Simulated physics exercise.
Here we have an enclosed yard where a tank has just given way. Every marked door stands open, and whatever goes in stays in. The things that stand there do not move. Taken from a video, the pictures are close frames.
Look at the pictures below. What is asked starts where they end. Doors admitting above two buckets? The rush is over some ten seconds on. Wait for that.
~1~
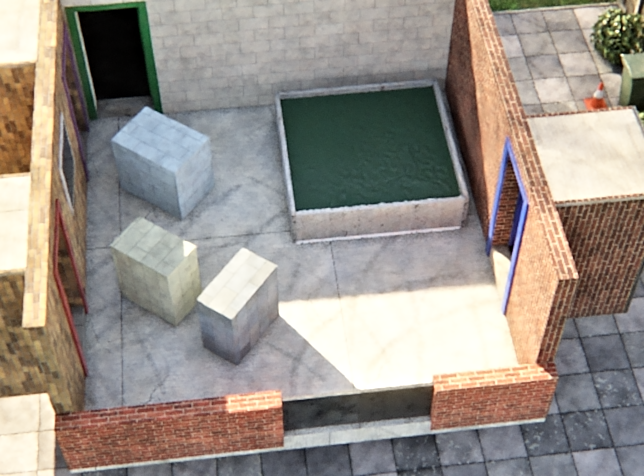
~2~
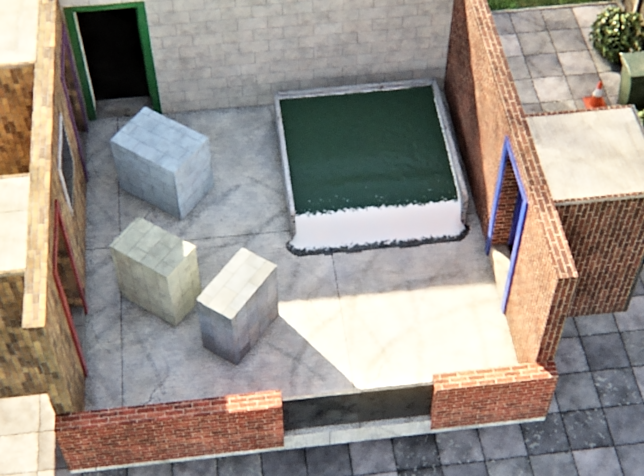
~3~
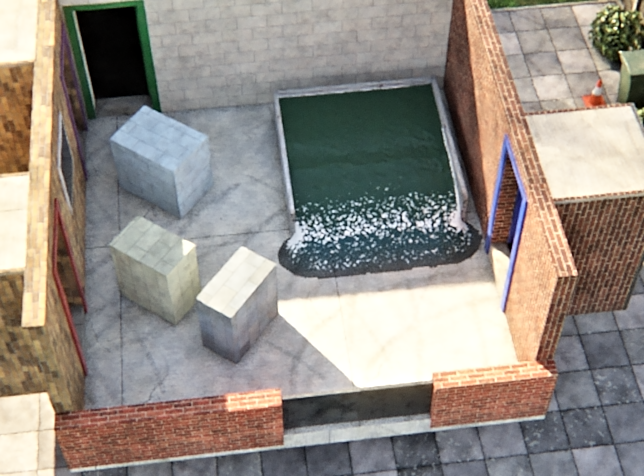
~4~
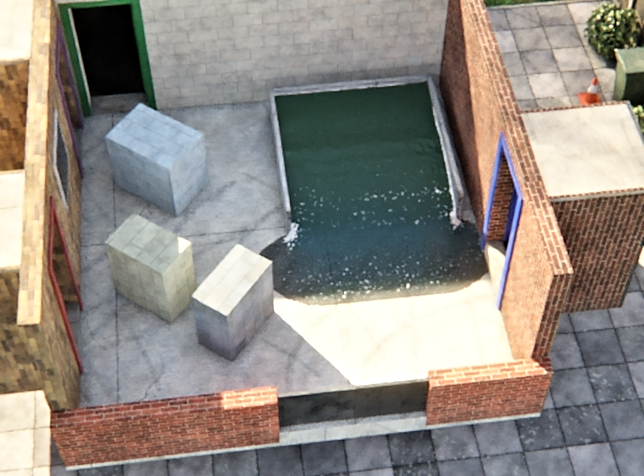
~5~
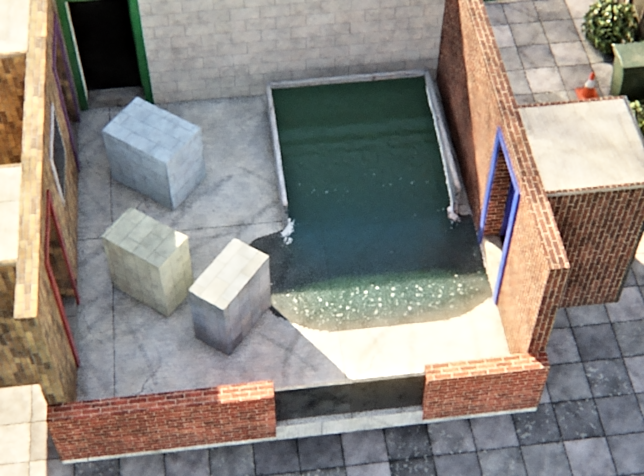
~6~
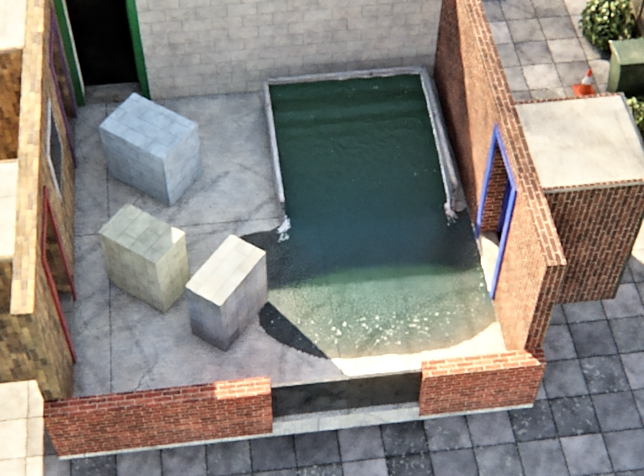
Outcome: The green door will most likely not exceed two buckets, the red door will most likely not exceed two buckets, the purple door will most likely exceed two buckets, the blue door will most likely not exceed two buckets.
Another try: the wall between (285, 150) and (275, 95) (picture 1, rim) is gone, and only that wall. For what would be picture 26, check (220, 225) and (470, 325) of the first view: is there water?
Order as given: Inundated, then unwetted.
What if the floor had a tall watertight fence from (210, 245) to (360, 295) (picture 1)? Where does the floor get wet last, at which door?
Look to the purple door.
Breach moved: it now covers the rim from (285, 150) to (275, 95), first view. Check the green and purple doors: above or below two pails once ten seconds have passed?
Green door: Above the limit; purple door: Above the limit.
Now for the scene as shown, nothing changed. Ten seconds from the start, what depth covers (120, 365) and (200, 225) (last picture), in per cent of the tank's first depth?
18 and 16 %, in that order.
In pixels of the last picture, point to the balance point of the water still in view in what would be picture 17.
Centre point: Around (369, 255).
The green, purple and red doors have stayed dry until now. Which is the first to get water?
Clearly the one in red.
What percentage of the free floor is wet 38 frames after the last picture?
My estimate is close to 85 per cent.
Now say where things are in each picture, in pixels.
Still water in the tank at (368, 148), in the first picture.
The front is at (294, 247), out from the gap at (378, 224), in the second picture.
Water pours out at (378, 223) and has run to (287, 263), in the third picture.
Water pours out at (374, 222) and has run to (273, 279), in the fourth picture.
Water pours out at (371, 216) and has run to (278, 308), in the fifth picture.
The front is at (494, 316), out from the gap at (367, 213), in the sixth picture.
A moment on, water covers 40 % of the floor; the green door not reached, the red door not reached, the purple door not reached, the blue door wet at the sill, nothing in.
Next, water covers 45 % of the floor; the green door not reached, the red door not reached, the purple door not reached, the blue door wet at the sill, nothing in.
Then, water covers 60 % of the floor; the green door not reached, the red door wet at the sill, nothing in, the purple door not reached, the blue door wet at the sill, nothing in.
Later, water covers 85 % of the floor; the green door wet at the sill, nothing in, the red door wet at the sill, nothing in, the purple door under two buckets in, the blue door wet at the sill, nothing in.
In the end, water covers 100 % of the floor; the green door wet at the sill, nothing in, the red door under two buckets in, the purple door over two buckets in, the blue door wet at the sill, nothing in.
